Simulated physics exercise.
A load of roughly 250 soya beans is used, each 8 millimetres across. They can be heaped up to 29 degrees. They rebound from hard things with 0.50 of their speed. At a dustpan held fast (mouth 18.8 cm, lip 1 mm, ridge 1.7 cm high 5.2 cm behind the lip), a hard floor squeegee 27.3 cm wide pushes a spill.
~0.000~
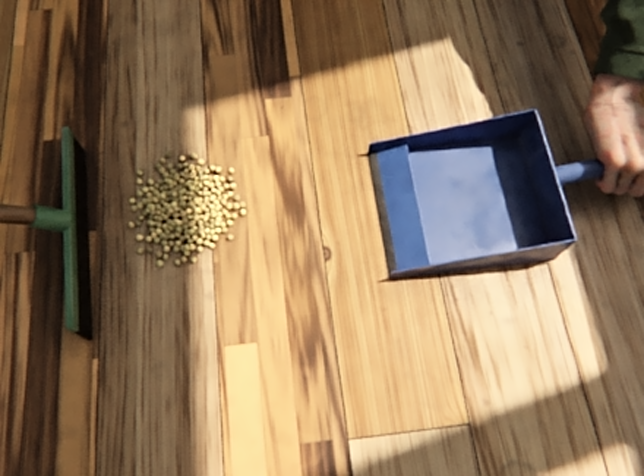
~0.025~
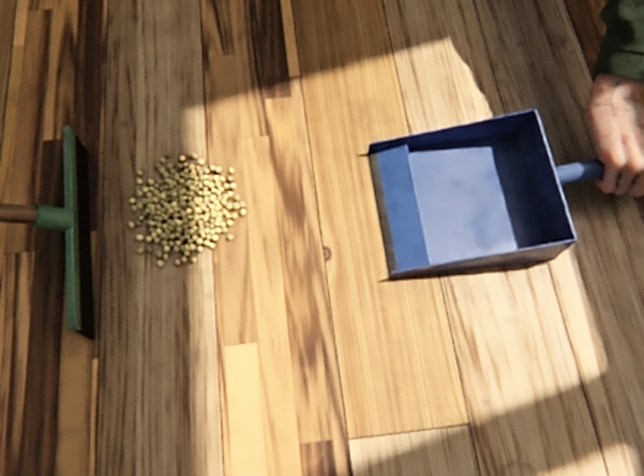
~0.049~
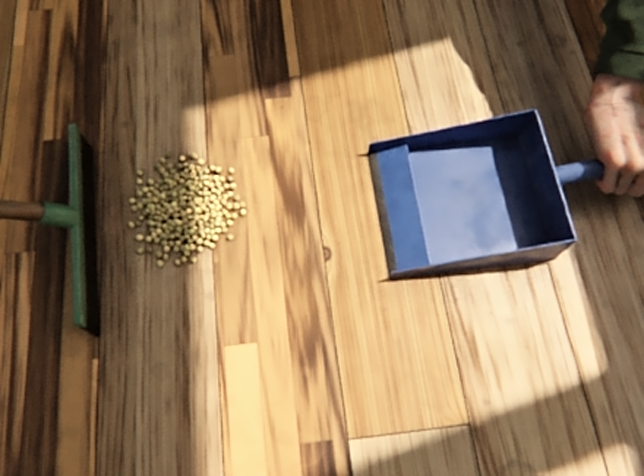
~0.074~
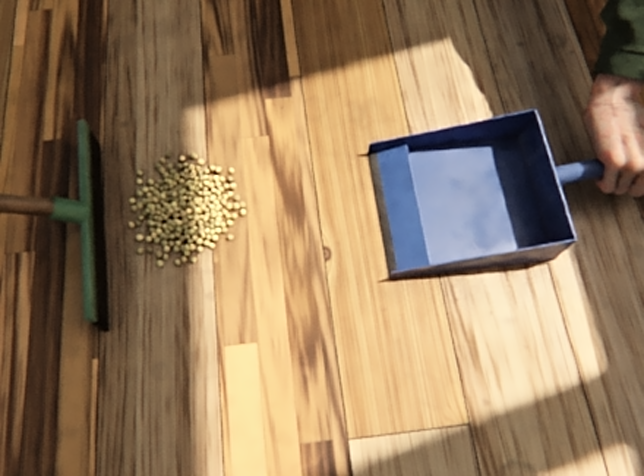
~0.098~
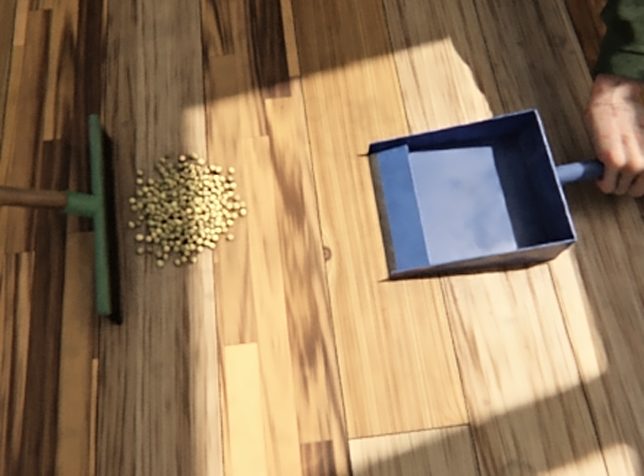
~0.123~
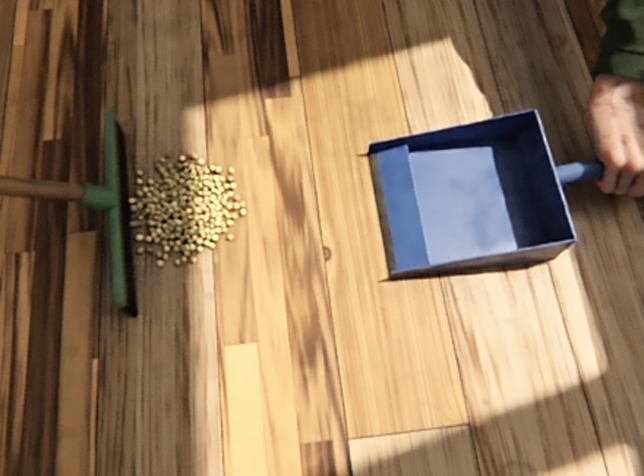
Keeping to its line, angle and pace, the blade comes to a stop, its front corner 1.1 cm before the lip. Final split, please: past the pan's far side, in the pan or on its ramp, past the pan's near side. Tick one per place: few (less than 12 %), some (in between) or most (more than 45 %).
Past the pan's far side - most; in the pan or on its ramp - some; past the pan's near side - few.
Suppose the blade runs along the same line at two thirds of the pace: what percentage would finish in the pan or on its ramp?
Roughly 20 in a hundred.
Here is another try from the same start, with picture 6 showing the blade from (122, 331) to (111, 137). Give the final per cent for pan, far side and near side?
Pan 35; far 25; near 5.
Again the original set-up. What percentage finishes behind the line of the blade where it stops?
10 %.
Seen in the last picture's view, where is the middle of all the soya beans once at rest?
Resting centre estimate: Around (405, 123).
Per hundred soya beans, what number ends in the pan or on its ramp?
Some 20 per cent.
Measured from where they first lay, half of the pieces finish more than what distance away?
That distance is close to 36 cm.
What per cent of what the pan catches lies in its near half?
Around 10 in a hundred.
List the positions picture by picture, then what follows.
In the first frame, blade from (73, 327) to (68, 134), moved 0.0 cm, 0 of the pieces shifted so far; middle of the pieces at (186, 207); pan at (472, 203).
In the second frame, blade from (75, 326) to (70, 133), moved 0.3 cm, 0 of the pieces shifted so far; middle of the pieces at (186, 207).
In the third frame, blade from (81, 323) to (75, 131), moved 1.0 cm, 0 of the pieces shifted so far; middle of the pieces at (186, 207).
In the fourth frame, blade from (91, 318) to (84, 127), moved 2.2 cm, 0 of the pieces shifted so far; middle of the pieces at (186, 207).
In the fifth frame, blade from (105, 311) to (96, 122), moved 3.9 cm, 0 of the pieces shifted so far; middle of the pieces at (186, 207).
In the sixth frame, blade from (121, 303) to (111, 116), moved 5.9 cm, 0 of the pieces shifted so far; middle of the pieces at (186, 207); pan at (472, 203). Its pace works out near 0.81 m/s, heading 23 degrees away from the viewer's side.
Then, at 0.33 s, middle of the blade 18 cm from the lip; 0 % over the lip, far side 30 %, near side 0 %.
After 0.48 s, middle of the blade 7 cm from the lip; 0 % over the lip, far side 50 %, near side 5 %.
Then, at 0.74 s, middle of the blade 2 cm from the lip; 25 % over the lip, far side 55 %, near side 5 %.
At rest (1.8 s), far side 55 %, pan 20 %, near side 5 %, in front of the lip or behind the blade 20 %.
